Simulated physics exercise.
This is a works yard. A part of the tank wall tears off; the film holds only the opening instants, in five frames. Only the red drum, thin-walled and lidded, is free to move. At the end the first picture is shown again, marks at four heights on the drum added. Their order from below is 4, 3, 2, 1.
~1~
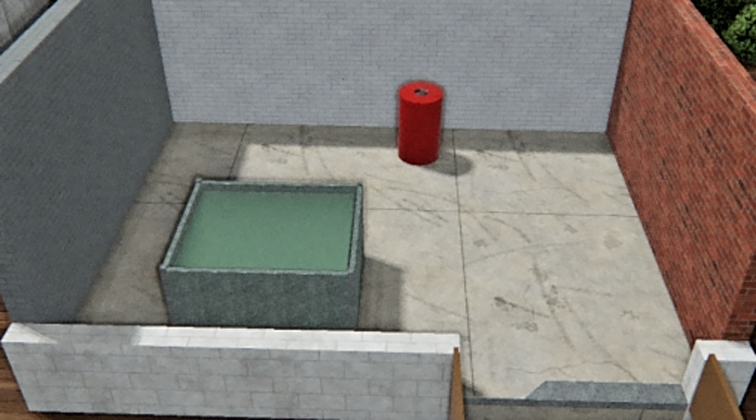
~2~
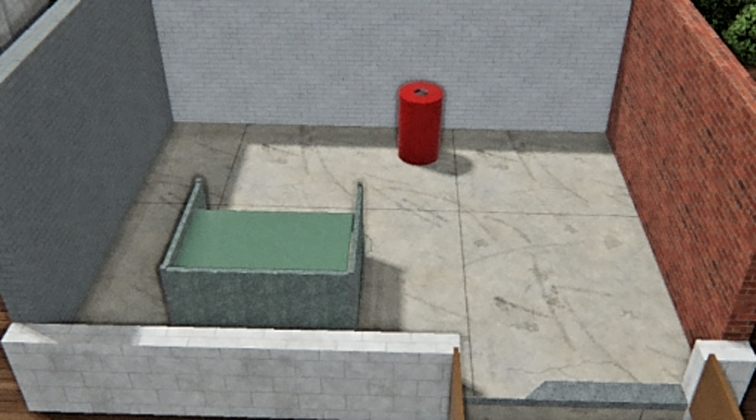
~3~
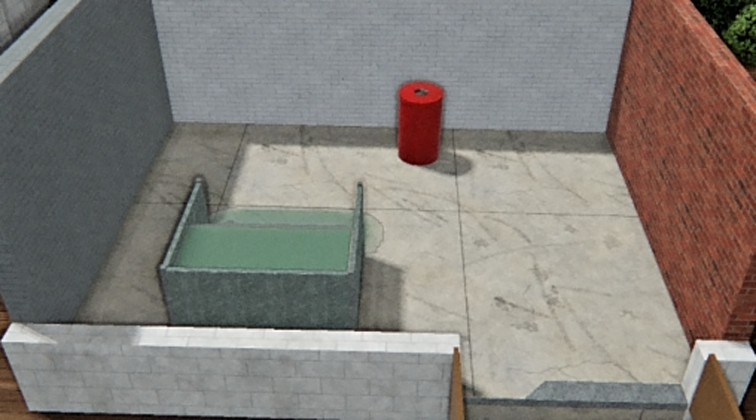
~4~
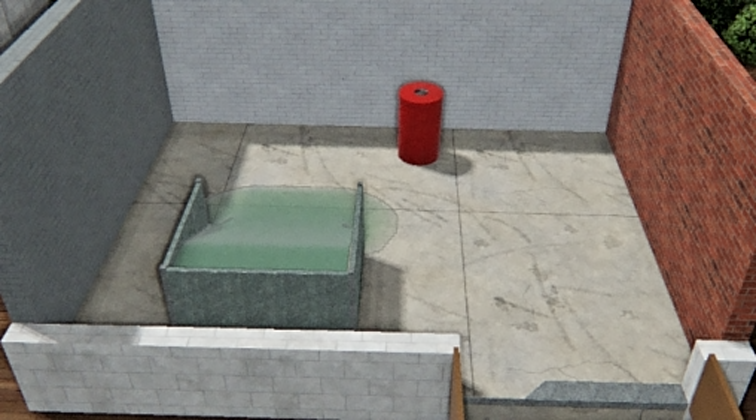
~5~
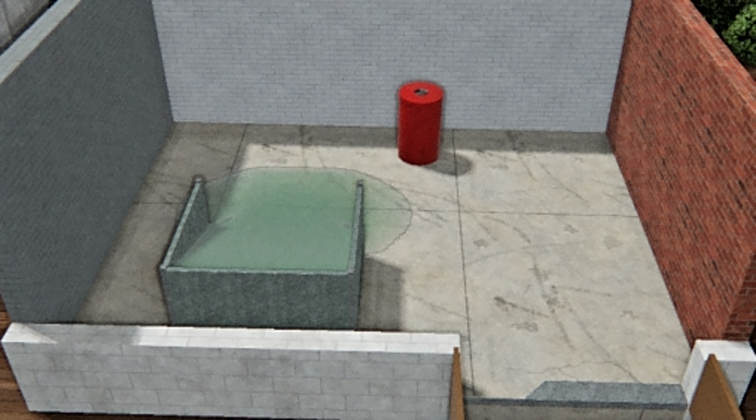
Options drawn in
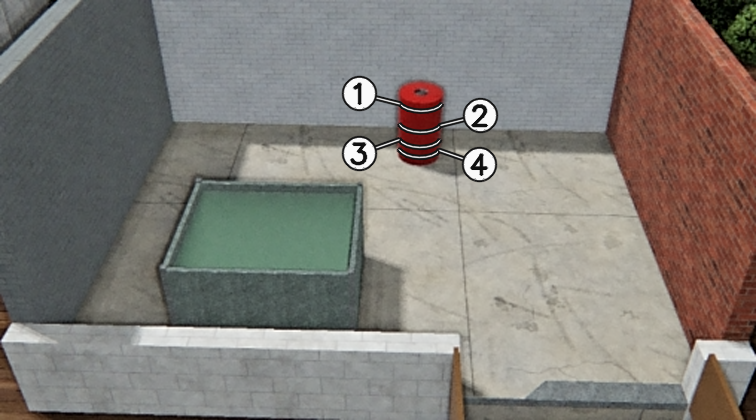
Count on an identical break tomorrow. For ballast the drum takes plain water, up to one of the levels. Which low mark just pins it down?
Choose 2.
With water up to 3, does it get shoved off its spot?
Yes, it does.
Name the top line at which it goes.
That is line 3.
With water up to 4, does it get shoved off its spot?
Yes.
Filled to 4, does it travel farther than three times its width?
Yes, it does.
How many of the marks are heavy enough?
Two.
In white, 1 at (420, 111); 2 at (420, 132); 3 at (419, 147); 4 at (419, 157); from the bottom up 4, 3, 2, 1.
With 1, it does not move.
With 2, it does not move.
With 3, it is pushed about half its own width away.
With 4, it is pushed about 7 times its own width away.
